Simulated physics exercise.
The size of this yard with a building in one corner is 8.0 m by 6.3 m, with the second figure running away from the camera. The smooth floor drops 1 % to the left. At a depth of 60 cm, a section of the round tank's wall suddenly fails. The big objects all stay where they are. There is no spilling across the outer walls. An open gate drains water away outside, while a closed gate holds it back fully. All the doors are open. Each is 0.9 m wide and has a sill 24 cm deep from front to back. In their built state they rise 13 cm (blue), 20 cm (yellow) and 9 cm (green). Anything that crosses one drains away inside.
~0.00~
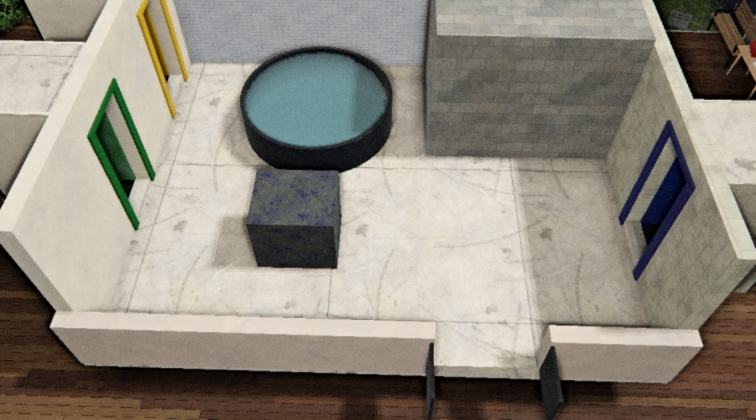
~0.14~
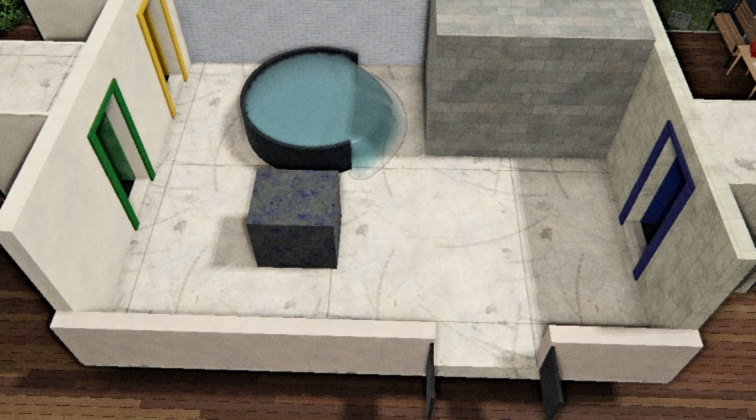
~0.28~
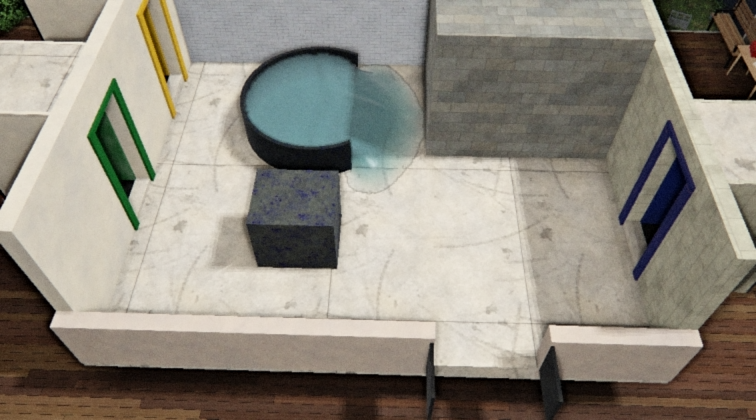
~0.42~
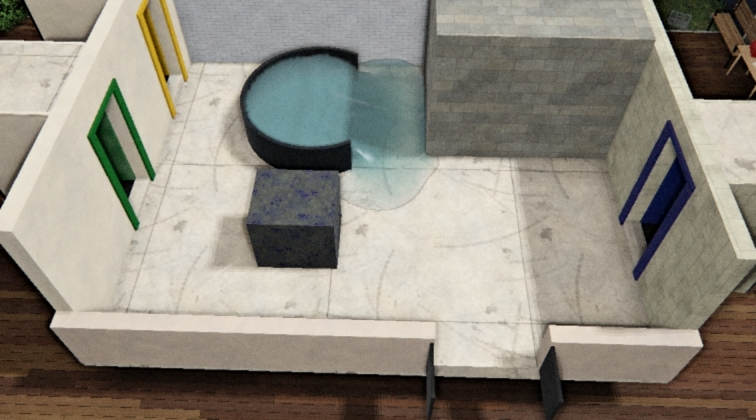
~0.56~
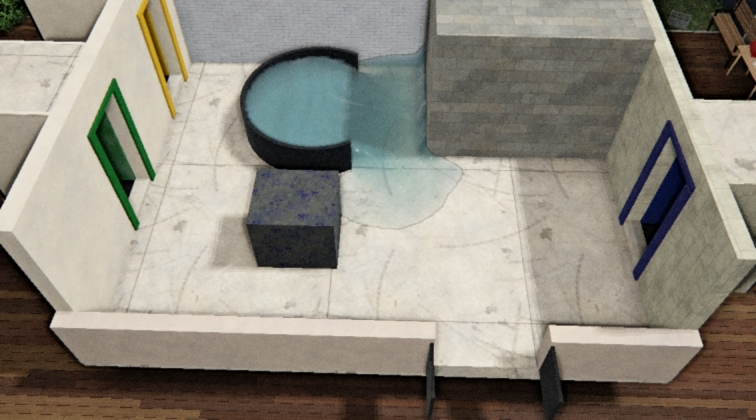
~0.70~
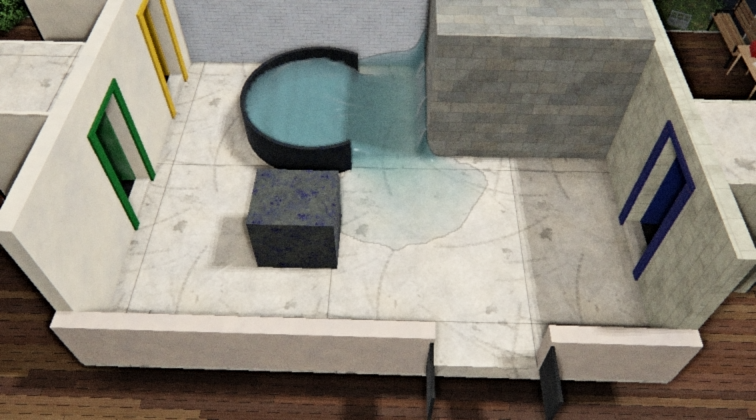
At the start, a round tank of still water stands behind a dark block in a walled yard with green, yellow and blue doorways. Then the tank's right side opens and water pours out, spreading right to the stone building, then fanning forward across the pale floor past the block.
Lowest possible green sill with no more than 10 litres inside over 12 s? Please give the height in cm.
I would say 7 cm.
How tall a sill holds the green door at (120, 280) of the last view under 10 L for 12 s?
Roughly 9.0 cm.
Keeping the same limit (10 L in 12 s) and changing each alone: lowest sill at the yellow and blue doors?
About 16 cm at yellow and 7.5 cm at blue.
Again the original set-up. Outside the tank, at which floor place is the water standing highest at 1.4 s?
Check close to (410, 113).
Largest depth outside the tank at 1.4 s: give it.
Max depth: About 53 cm.
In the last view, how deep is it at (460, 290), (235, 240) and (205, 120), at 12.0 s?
Respectively 4 cm, 6 cm and 3 cm.
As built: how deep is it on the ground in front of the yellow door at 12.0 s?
Some 4.5 cm.
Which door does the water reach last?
Final door: Green.
After 1.4 s water covers 35 % of the floor, deepest (53 cm) near (410, 113); it has not reached the green door.
After 3.0 s water covers 60 % of the floor, deepest (32 cm) near (375, 70); it has not reached the green door.
After 12.0 s water covers 100 % of the floor, deepest (12 cm) near (130, 248); 10 cm at the green door, 1 litre in over its 9 cm sill.
At the green door as built, the water arrived by 4.0 s and peaked near 11 cm at 11.4 s.
Run again over the same 12 s with other heights there, 16 litres in over 6 cm, 2 litres over 8.5 cm. The limit of 10 litres is kept from about 7 cm up.
